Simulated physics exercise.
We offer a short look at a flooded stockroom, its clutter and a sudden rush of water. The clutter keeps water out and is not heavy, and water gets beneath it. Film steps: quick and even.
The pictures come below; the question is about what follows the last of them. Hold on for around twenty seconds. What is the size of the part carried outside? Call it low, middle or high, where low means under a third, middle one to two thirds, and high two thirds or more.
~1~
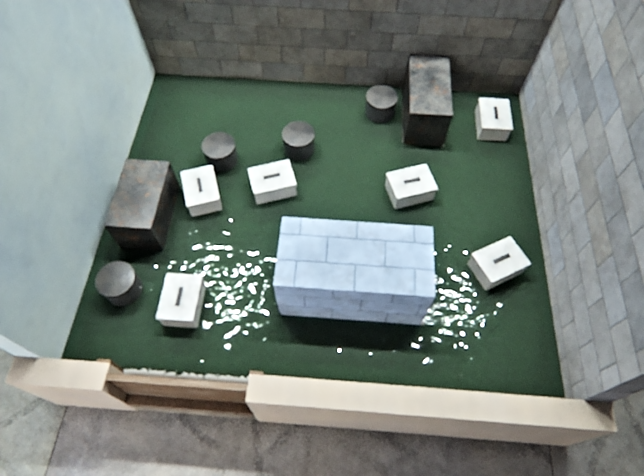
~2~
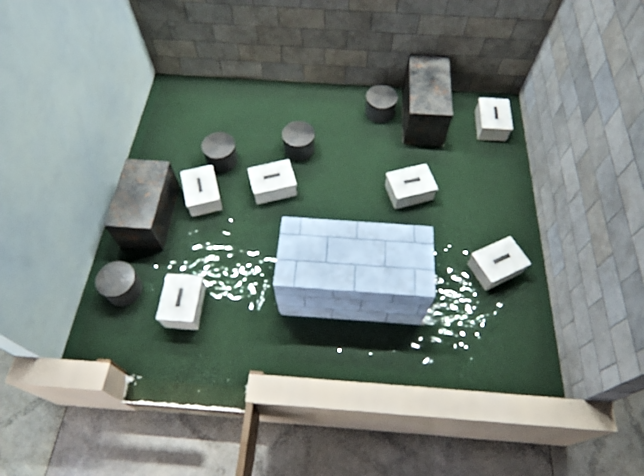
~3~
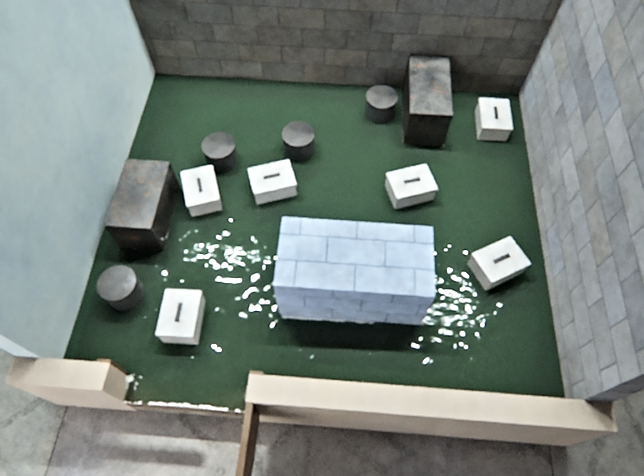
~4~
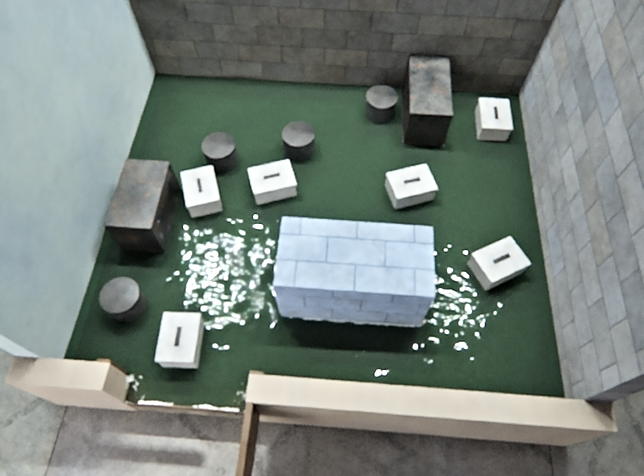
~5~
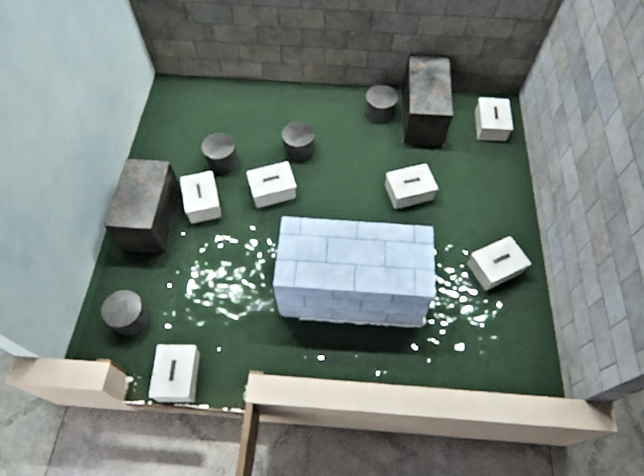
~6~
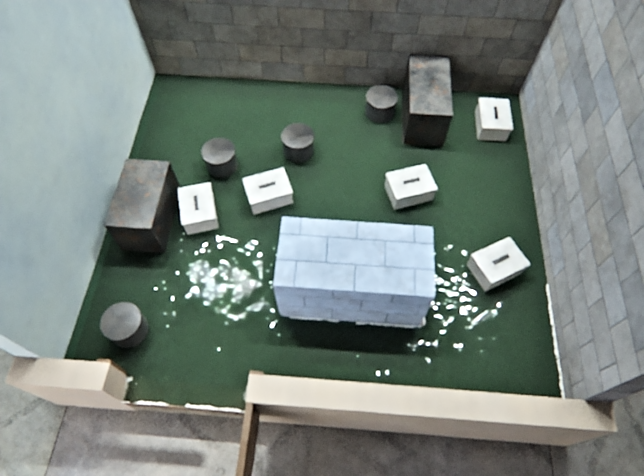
High.
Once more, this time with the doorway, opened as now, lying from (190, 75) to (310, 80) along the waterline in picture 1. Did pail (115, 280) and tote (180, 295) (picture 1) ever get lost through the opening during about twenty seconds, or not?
First retained, second lost.
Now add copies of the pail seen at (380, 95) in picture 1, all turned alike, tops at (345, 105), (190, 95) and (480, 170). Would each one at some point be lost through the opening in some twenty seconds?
In order, the first is never leaving, the second never leaving, the third never leaving.
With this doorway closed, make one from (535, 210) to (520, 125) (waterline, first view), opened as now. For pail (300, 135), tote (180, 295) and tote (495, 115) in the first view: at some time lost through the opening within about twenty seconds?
First lost, second trapped, third lost.
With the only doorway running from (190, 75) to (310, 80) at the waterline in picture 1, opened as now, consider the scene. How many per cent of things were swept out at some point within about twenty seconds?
80 per cent.
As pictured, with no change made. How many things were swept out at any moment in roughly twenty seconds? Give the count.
My count comes to 7.
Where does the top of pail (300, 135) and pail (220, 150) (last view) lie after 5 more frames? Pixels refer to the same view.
Estimate: First at (274, 159), second at (198, 199), approximately.
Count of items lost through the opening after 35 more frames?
Count: 7.
A moment on, 2 of 10 are out; 8 afloat.
Next, 4 of 10 are out; 6 afloat.
Later, 7 of 10 are out; 3 afloat.
In the end, 7 of 10 are out; 3 afloat.
